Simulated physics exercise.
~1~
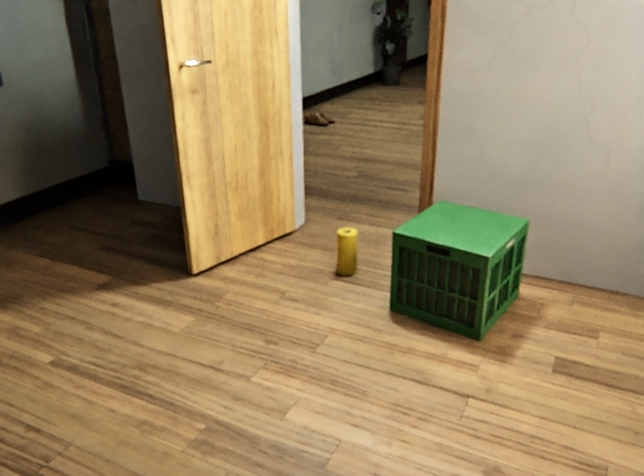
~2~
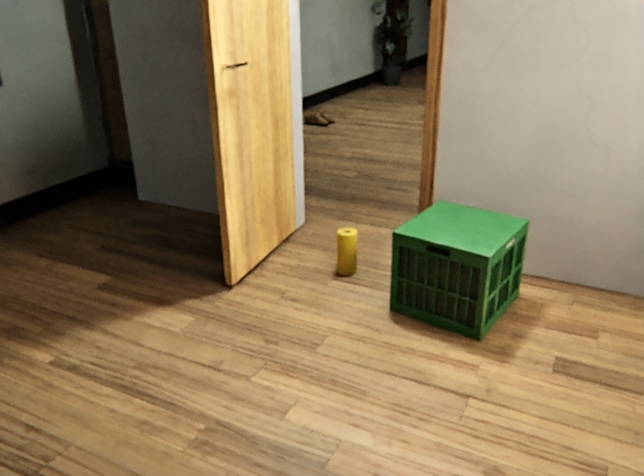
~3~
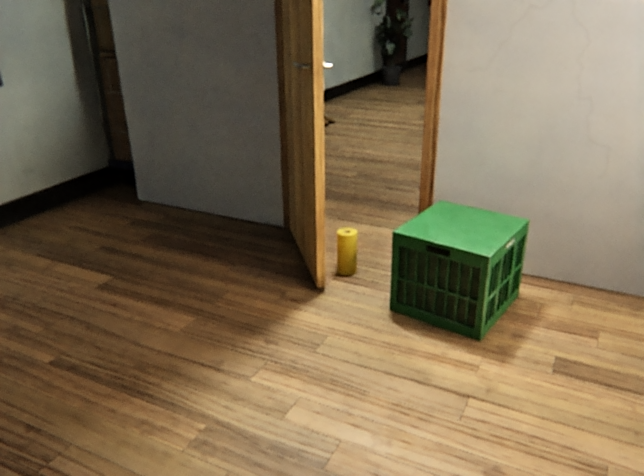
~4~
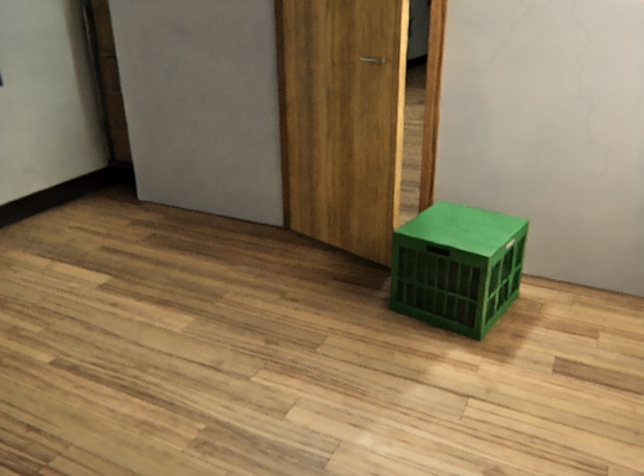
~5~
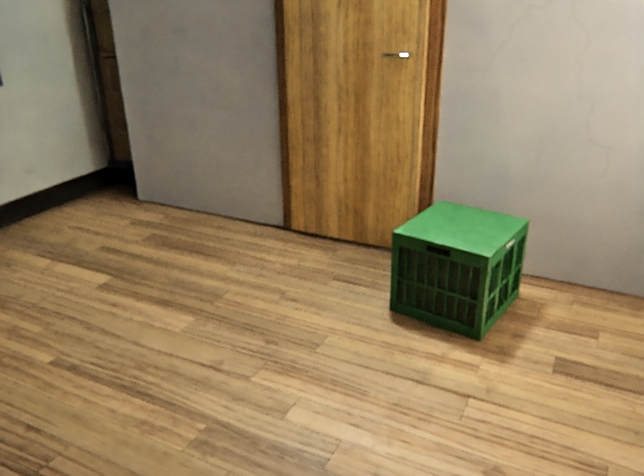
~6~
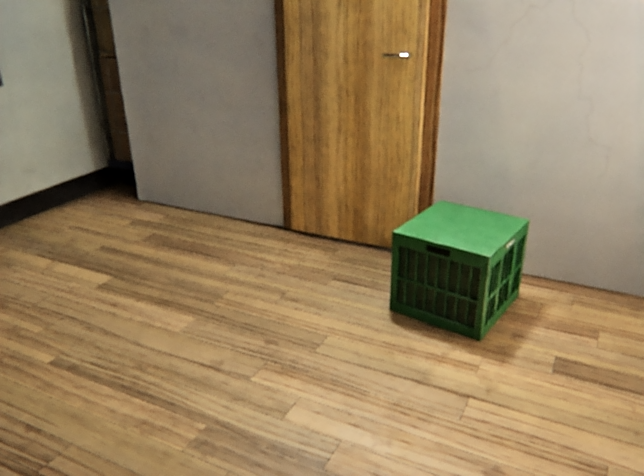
A bright green plastic crate sits on a wood-plank floor to the right of a doorway, seen from a raised, still viewpoint inside a room with grey walls. A light wooden door stands wide open on the left, and a small yellow roll stands upright between it and the crate, with a dark potted plant in the space beyond. The door swings rightward towards its frame, nearing the roll and then hiding it from view. It keeps turning until it shuts flush in the doorway. At the end the roll is out of sight, and the crate sits where it began.
